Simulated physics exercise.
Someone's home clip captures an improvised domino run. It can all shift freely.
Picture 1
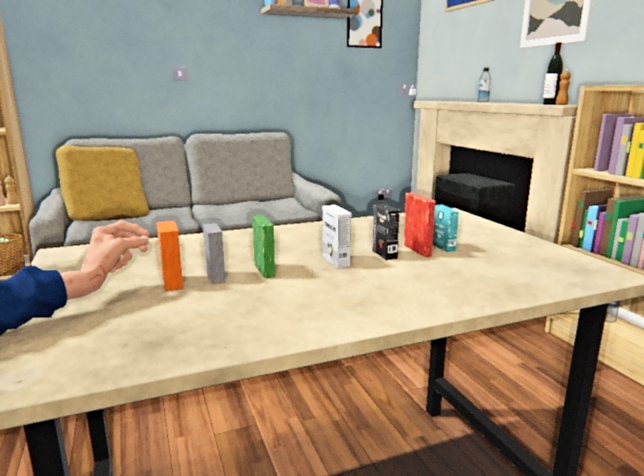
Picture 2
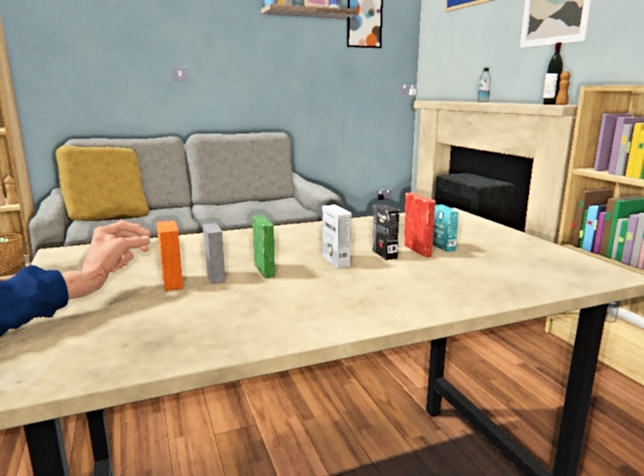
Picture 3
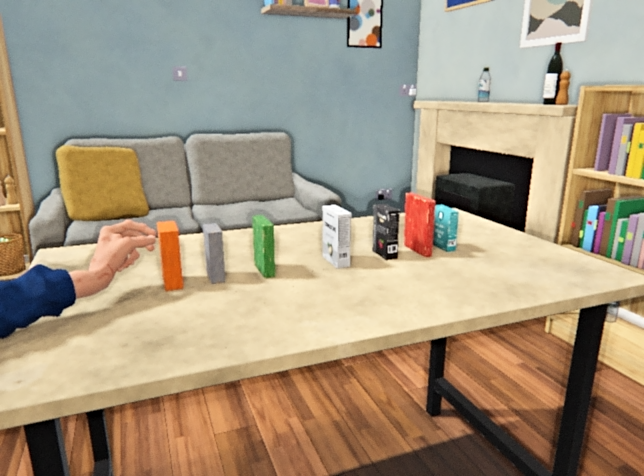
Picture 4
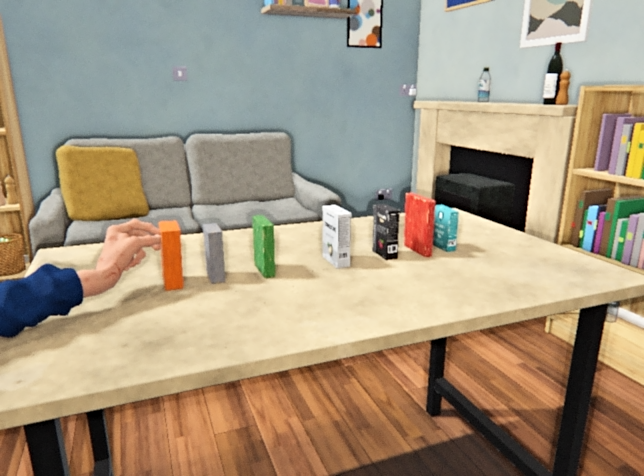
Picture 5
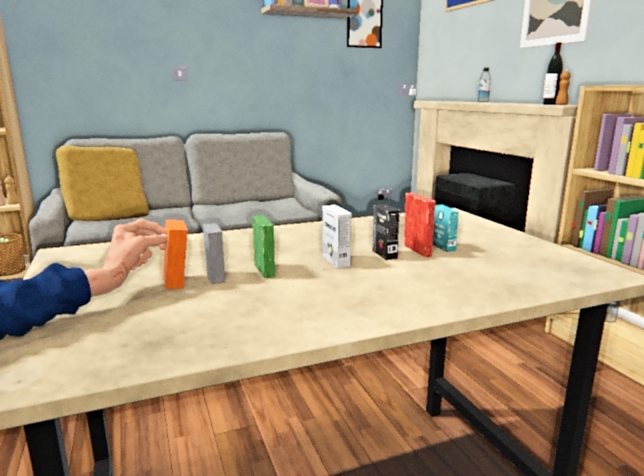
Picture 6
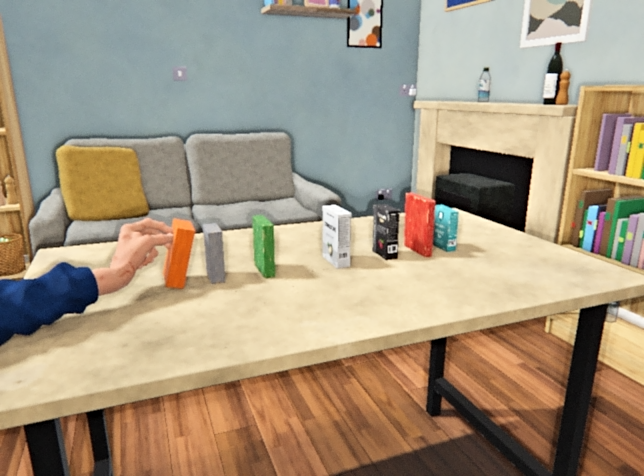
In a living room, a hand pushes the orange block, tilting it right toward the grey block.
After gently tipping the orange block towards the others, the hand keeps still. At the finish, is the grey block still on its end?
No.
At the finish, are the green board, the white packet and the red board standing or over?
Result - green board down, white packet up, red board up.
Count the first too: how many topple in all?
3.
Then, 0.40 s on from there, orange block 56° over; grey block turned 39° from how it was put near (232, 252).
Then, 0.50 s on from there, orange block 67° over; grey block turned 63° from how it was put near (242, 257); green board turned 24° from how it was put.
Then, 0.60 s on from there, orange block 69° over; grey block on its side near (246, 262); green board on its side.
In the end, toppled on the table, grey block and green board; the other 3 unmoved. At the end, from the last picture's camera, grey block near (249, 267).
